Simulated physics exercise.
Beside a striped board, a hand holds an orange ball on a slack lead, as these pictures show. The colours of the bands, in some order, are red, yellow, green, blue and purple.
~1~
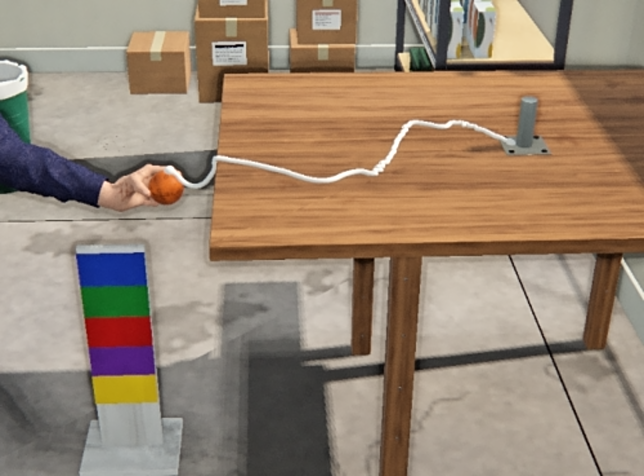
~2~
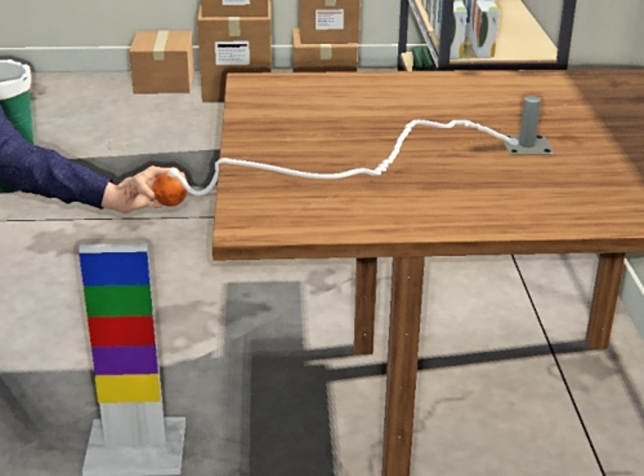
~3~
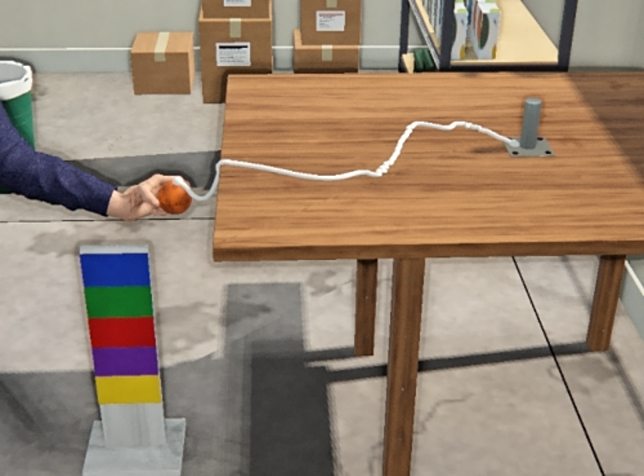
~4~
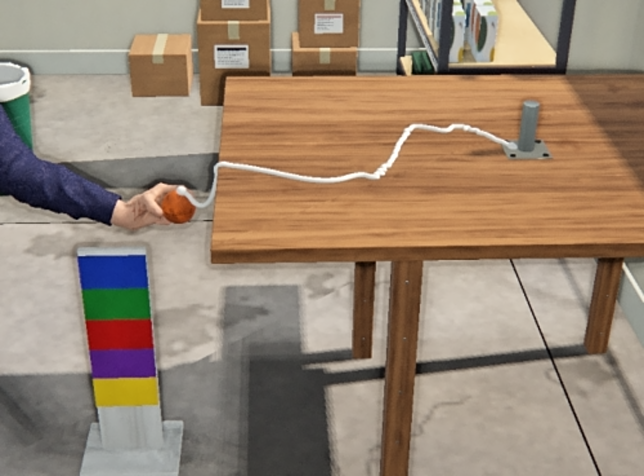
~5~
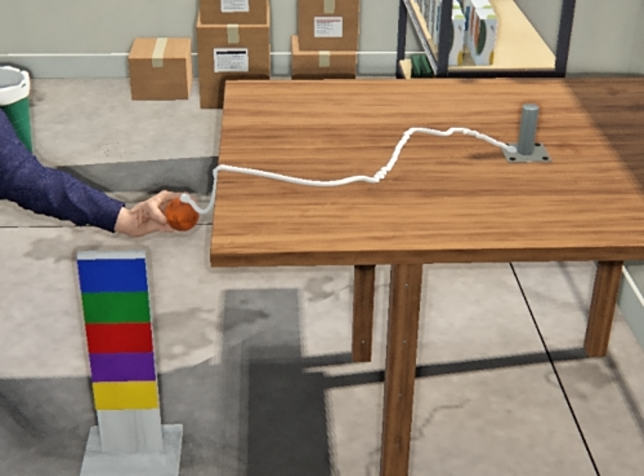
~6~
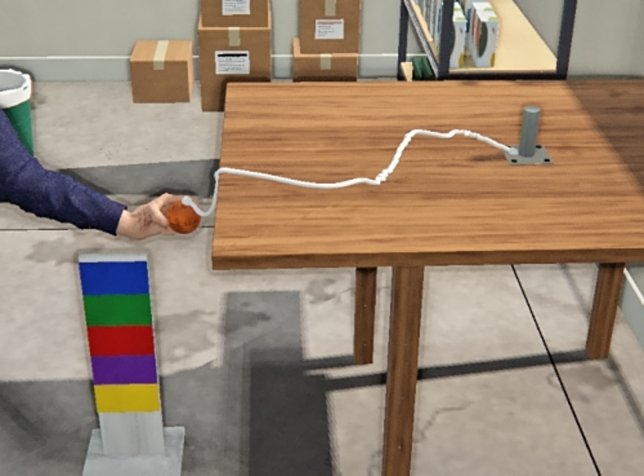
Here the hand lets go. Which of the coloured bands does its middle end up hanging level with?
It ends up level with the purple band.
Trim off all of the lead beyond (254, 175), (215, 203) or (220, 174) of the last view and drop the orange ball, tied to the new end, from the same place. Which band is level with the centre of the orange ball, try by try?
Results, first to last: Blue; red; green.
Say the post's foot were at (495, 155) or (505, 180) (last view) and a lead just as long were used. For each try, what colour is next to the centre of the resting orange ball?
The first case gives yellow, the second gives yellow.
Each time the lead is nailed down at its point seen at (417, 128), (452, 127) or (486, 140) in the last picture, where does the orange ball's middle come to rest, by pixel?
Try 1: (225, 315); try 2: (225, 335); try 3: (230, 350).
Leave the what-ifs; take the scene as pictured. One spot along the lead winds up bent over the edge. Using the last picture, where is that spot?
Around (366, 181).
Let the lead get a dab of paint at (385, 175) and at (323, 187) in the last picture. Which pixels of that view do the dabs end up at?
Well, the first one sits at (259, 159), and the second one sits at (220, 201).
Soon after, ball near (249, 357); level with purple.
After that, ball near (216, 367); level with purple.
In the end, ball near (232, 365); level with purple. Its middle rests at the purple band.
